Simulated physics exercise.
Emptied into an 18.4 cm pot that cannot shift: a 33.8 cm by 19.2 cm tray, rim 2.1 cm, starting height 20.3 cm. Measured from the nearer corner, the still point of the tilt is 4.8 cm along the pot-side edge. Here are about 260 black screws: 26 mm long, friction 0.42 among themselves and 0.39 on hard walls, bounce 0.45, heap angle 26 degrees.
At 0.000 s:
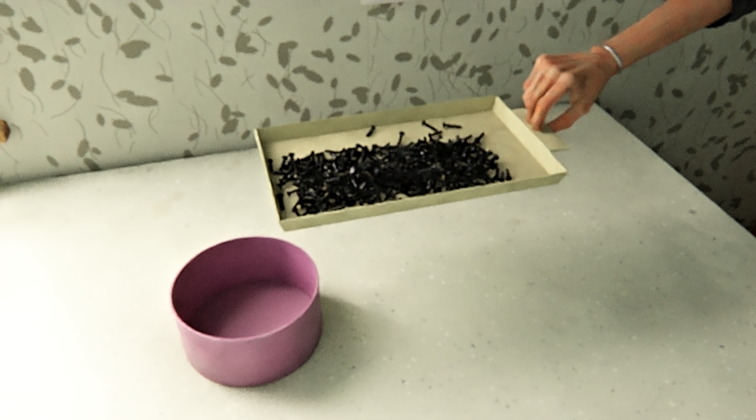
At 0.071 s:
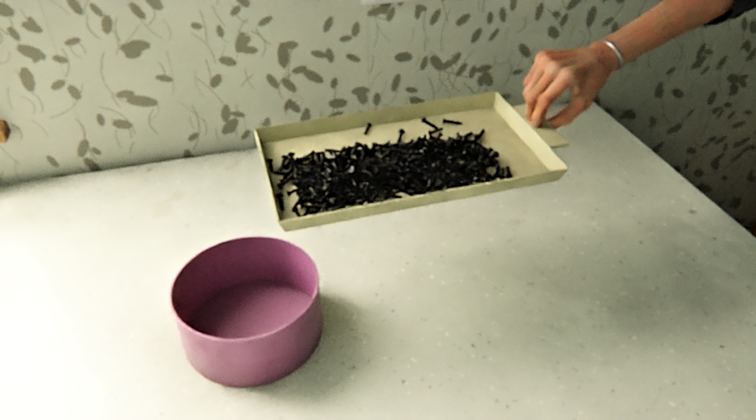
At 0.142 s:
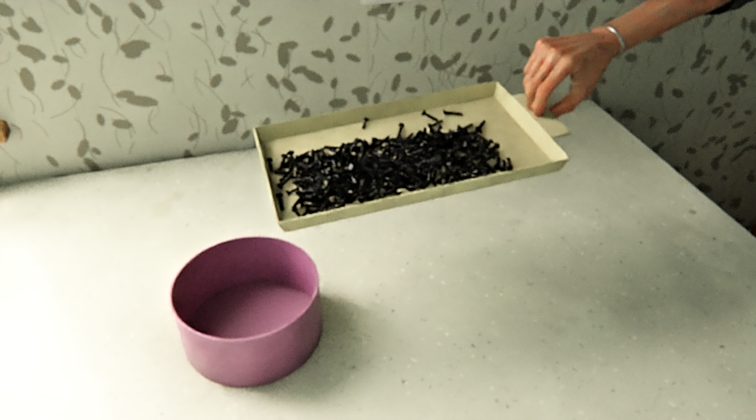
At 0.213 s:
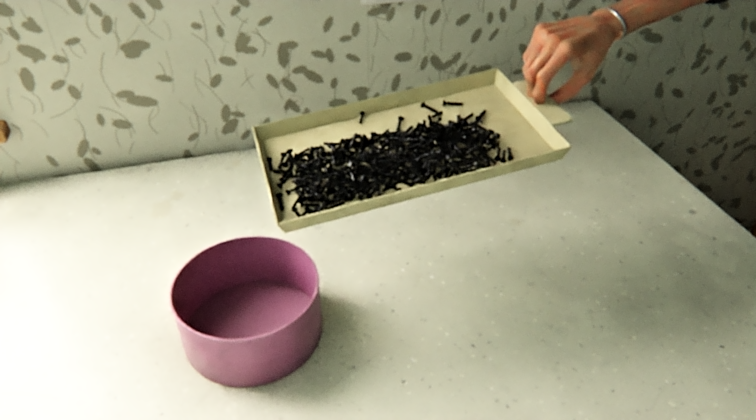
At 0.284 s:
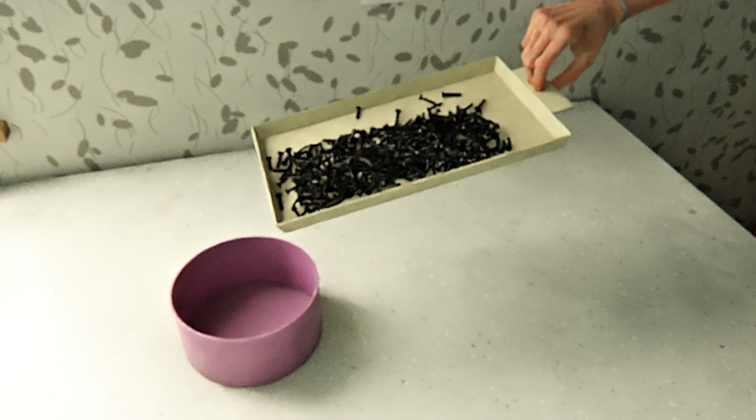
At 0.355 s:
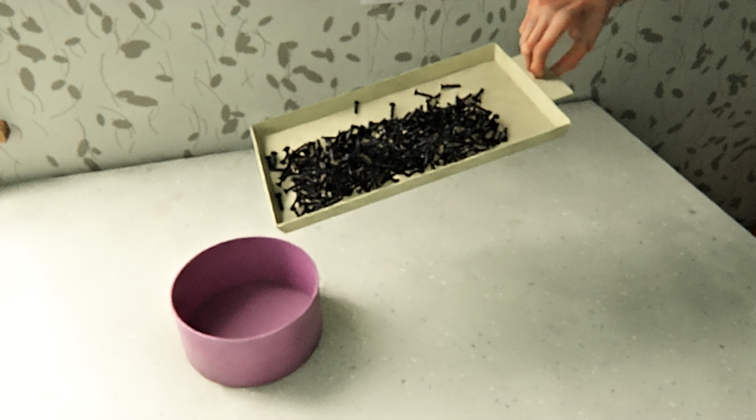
A shallow cream tray scattered with black screws sits level above a pale speckled counter, a hand gripping the tab at its right end. The hand gradually raises that end, slanting the tray down toward the left, while the screws barely shift and the round purple pot in front stays still.
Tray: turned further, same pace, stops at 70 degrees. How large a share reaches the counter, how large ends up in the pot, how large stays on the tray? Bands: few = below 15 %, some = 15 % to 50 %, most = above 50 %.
Counter: Few, pot: Most, left on the tray: Some.
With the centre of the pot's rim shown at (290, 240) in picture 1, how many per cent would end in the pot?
The share would be some 25 per cent.
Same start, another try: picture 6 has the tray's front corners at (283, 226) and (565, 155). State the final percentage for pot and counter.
The pot gets 30 and the counter 65.
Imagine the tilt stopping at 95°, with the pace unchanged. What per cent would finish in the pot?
The pot would get around 95 per cent.
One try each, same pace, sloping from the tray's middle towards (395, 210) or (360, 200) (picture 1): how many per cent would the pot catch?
Roughly 15 per cent on the first try and 45 per cent on the second.
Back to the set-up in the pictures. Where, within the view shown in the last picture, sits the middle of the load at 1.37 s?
The middle of the load should be near (272, 185) then.
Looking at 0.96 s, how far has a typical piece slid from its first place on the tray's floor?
6 cm.
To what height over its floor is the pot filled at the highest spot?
It reaches roughly 2.5 cm.
Then, at 0.96 s, tilt 40 degrees; the tray holds 100 %, the pot 0 %.
After 1.37 s, tilt 58 degrees; the tray holds 90 %, the pot 5 %.
Then, at 1.86 s, tilt 70 degrees; the tray holds 35 %, the pot 50 %.
At rest (2.7 s), counter 0 %, pot 70 %, tray 25 %.
